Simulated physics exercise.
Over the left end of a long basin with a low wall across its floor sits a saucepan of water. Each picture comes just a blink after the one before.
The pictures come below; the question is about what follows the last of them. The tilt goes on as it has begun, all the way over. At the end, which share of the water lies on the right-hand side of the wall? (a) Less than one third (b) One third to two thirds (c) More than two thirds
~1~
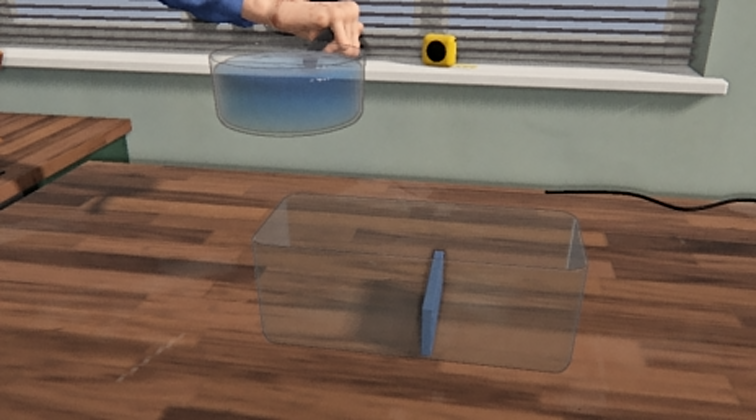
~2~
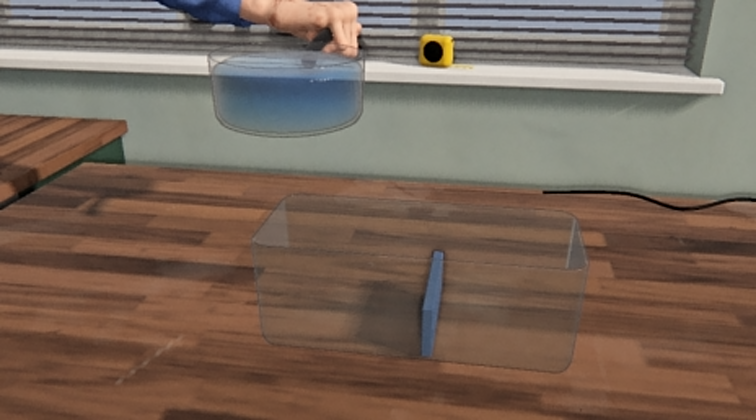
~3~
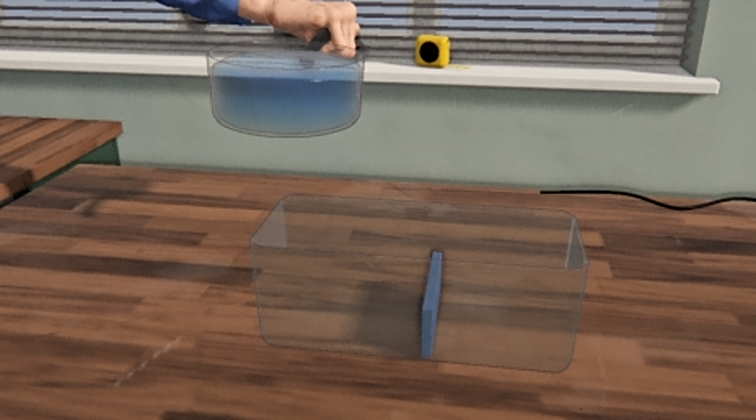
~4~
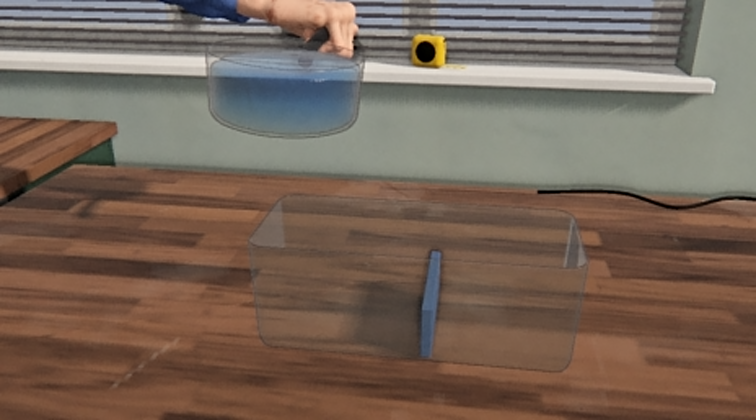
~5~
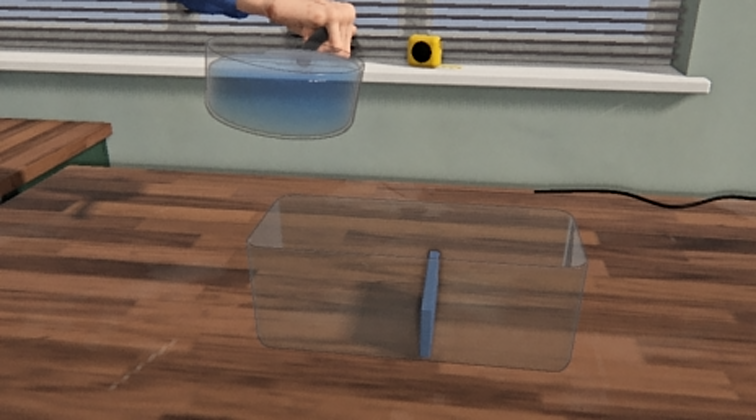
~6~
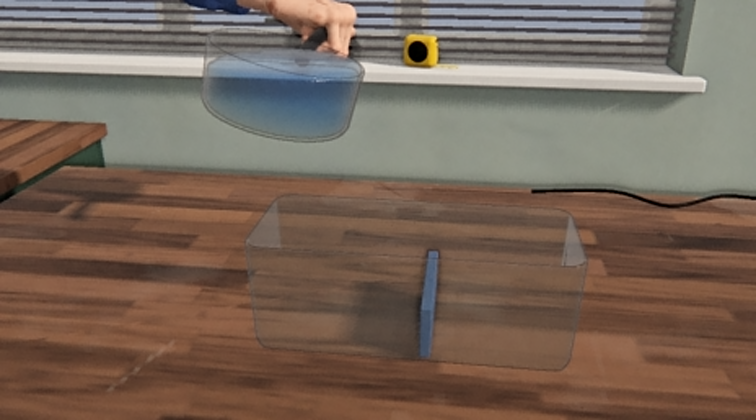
One third to two thirds.
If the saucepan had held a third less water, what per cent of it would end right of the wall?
Roughly 15 in a hundred.
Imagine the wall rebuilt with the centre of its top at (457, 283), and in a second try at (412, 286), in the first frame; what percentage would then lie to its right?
Roughly 10 per cent first and roughly 65 per cent second.
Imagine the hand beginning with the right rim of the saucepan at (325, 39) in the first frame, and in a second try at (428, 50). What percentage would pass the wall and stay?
Result, first then second: About 0 % and about 85 %.
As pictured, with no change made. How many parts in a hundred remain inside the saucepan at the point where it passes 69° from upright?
It still holds close to 40 per cent at that lean.
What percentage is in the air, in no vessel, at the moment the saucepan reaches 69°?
Near 35 in a hundred.
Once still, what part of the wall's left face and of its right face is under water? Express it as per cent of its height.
The left side sits at 40 per cent and the right side at 30.
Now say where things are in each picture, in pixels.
The first frame shows tilt 0°; pouring edge (363, 58); surface from (221, 61) to (362, 65); the long basin's rim runs from (270, 218) to (581, 241); the wall's top is at (434, 279).
The second frame shows tilt 1°; pouring edge (363, 59); surface from (220, 61) to (361, 66).
The third frame shows tilt 2°; pouring edge (362, 61); surface from (218, 60) to (361, 67).
The fourth frame shows tilt 5°; pouring edge (362, 64); surface from (217, 59) to (361, 67).
The fifth frame shows tilt 9°; pouring edge (362, 69); surface from (216, 58) to (361, 66).
The sixth frame shows tilt 14°; pouring edge (362, 75); surface from (214, 59) to (363, 67).
A moment on, the saucepan is tipped part way and 38 per cent is still to pour, 9 is left of the wall and 15 right of it.
Next, the saucepan is tipped right over and 5 per cent is still to pour, 48 is left of the wall and 40 right of it.
Then the saucepan is tipped right over and 0 per cent is still to pour, 58 is left of the wall and 41 right of it.
Later the saucepan is tipped right over and 0 per cent is still to pour, 58 is left of the wall and 41 right of it.
At rest 58 per cent lies left of the wall, 41 right of it and 1 outside.
